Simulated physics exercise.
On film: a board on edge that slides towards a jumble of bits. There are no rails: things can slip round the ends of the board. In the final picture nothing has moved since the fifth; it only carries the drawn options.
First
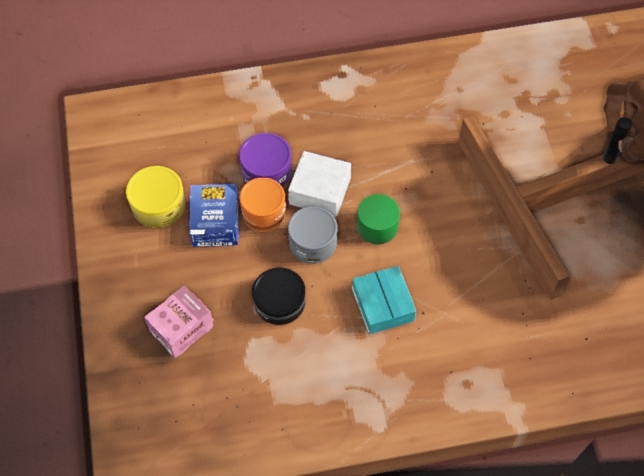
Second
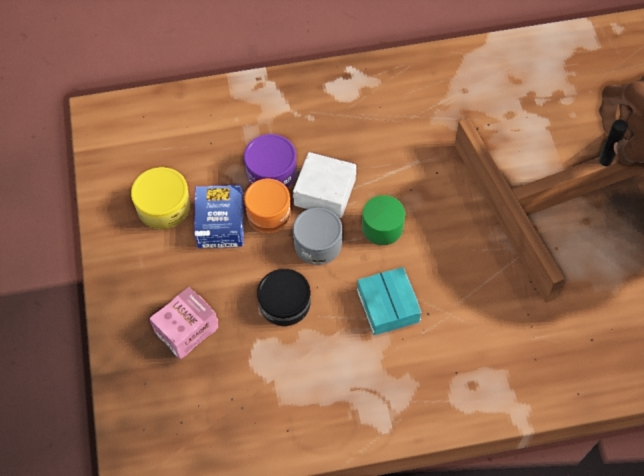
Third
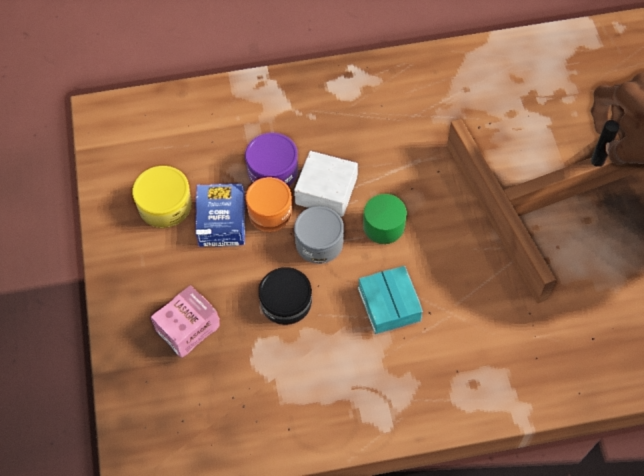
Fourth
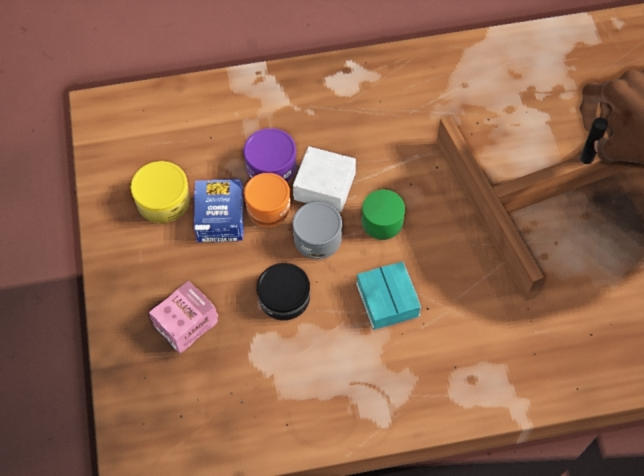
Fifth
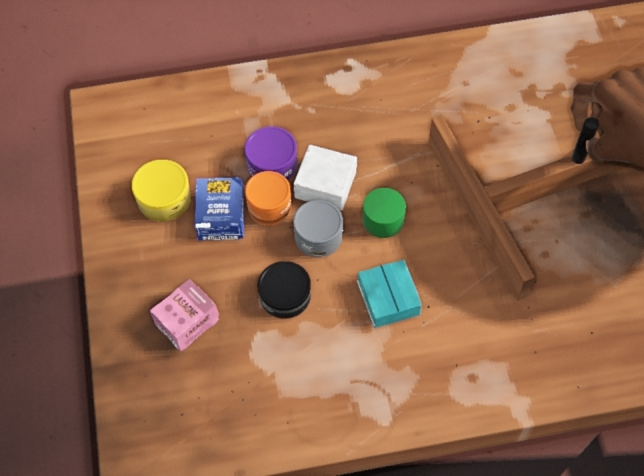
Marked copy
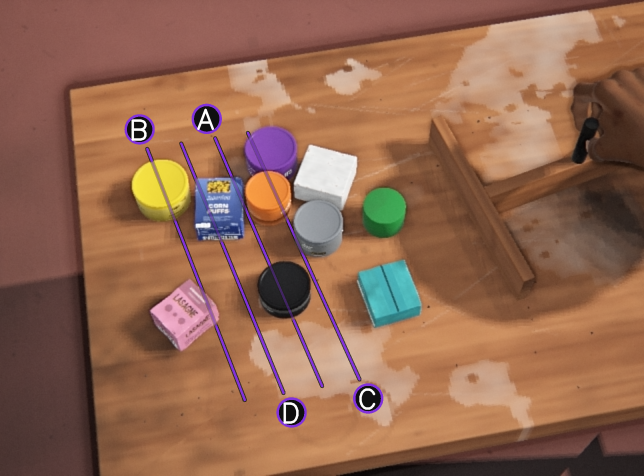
The clip opens on a wooden table with a jumble of colorful tubs, boxes and a white block, while a hand at the right edge holds a T-shaped wooden board. The hand slides the board slowly left, narrowing the gap to the green tub, while the jumble stays essentially still.
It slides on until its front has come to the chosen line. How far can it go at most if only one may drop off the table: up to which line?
No second one falls up to B.
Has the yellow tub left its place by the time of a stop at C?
By then, yes.
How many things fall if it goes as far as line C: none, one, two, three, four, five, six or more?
In all, none.
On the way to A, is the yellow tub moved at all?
By then, yes.
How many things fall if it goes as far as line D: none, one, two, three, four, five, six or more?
The count is none.
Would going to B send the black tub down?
No.
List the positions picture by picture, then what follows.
Pink packet (180, 321); white block (320, 184); purple jar (266, 163), in the first frame.
Board (509, 196); yellow tub (162, 198), in the second frame.
Board (501, 197); grey tub (319, 235), in the third frame.
Board (490, 194); black tub (284, 292), in the fourth frame.
Board (481, 194); turquoise box (389, 294); pink packet (185, 315); white block (325, 178), in the fifth frame.
On the marked copy, A at (265, 253); B at (193, 266); C at (300, 247); D at (229, 259).
With B. Early on, board (379, 211); purple jar (266, 157); turquoise box (378, 297).
Further on, board (276, 228); yellow tub (131, 178); pink packet (167, 321).
At the end, board (193, 242); pink packet (96, 330); blue packet (92, 231); none fallen.
As for the rest, A is within the limit but short; C is within the limit but short; D is within the limit but short.
